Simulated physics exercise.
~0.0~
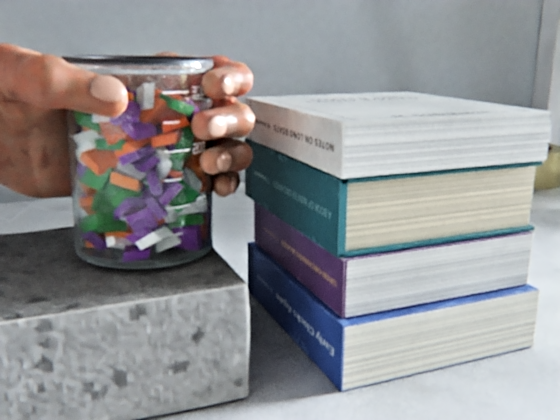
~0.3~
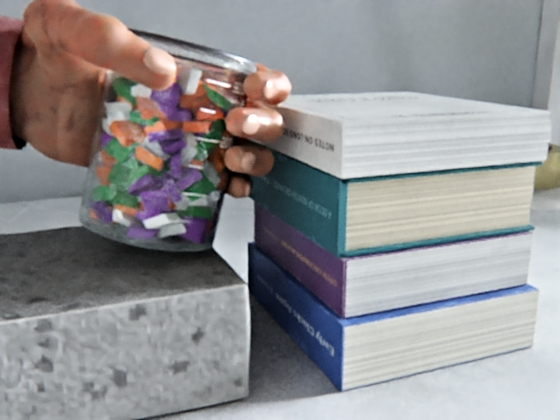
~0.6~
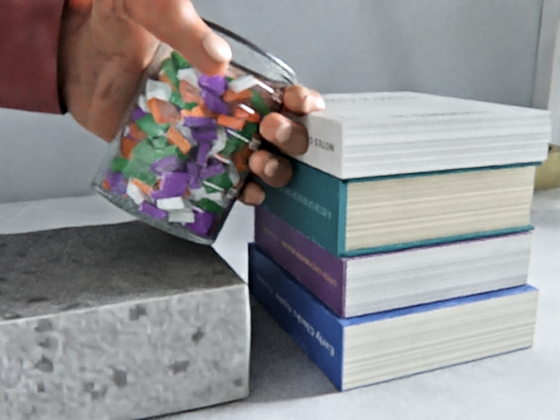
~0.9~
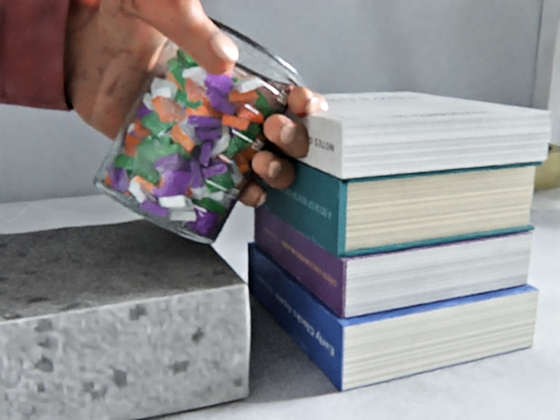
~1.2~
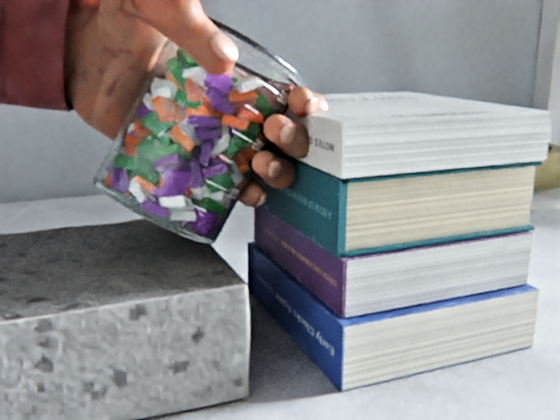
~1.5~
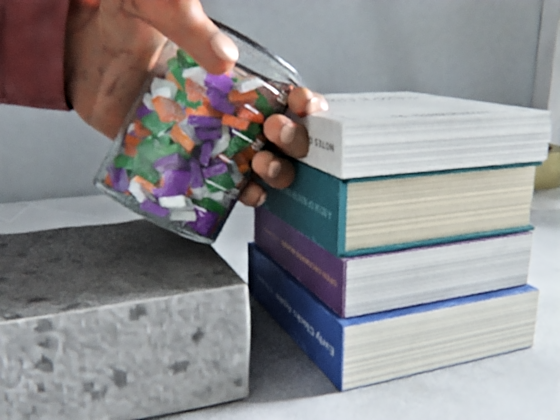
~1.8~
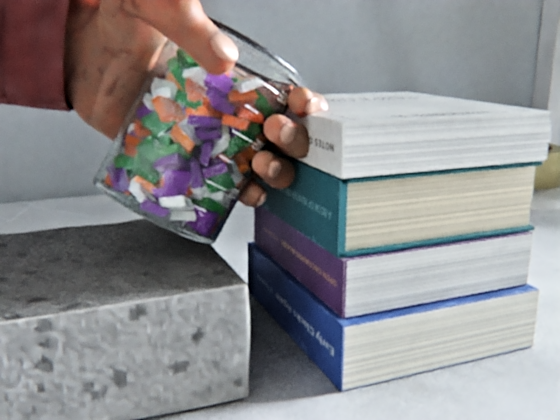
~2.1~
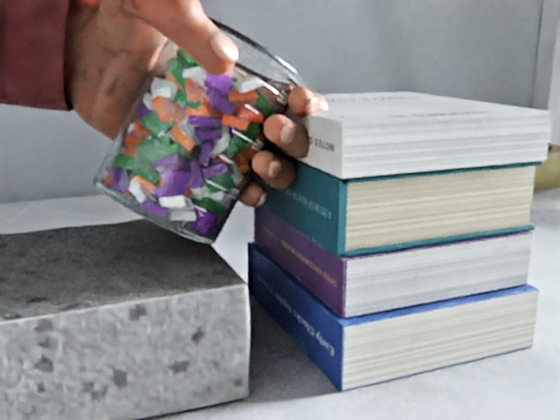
At the start, a hand holds a clear open beaker filled with small purple, green, orange and white pieces upright above a speckled grey block, just left of a stack of four books. The hand then lifts the beaker slightly and tilts it to the right, toward the books. It leans the beaker further until it rests against the top of the pile, and the pieces shift a little inside. After that, the hand keeps its grip and nothing moves noticeably. At the end, the beaker stays tilted against the books with all its pieces still inside.
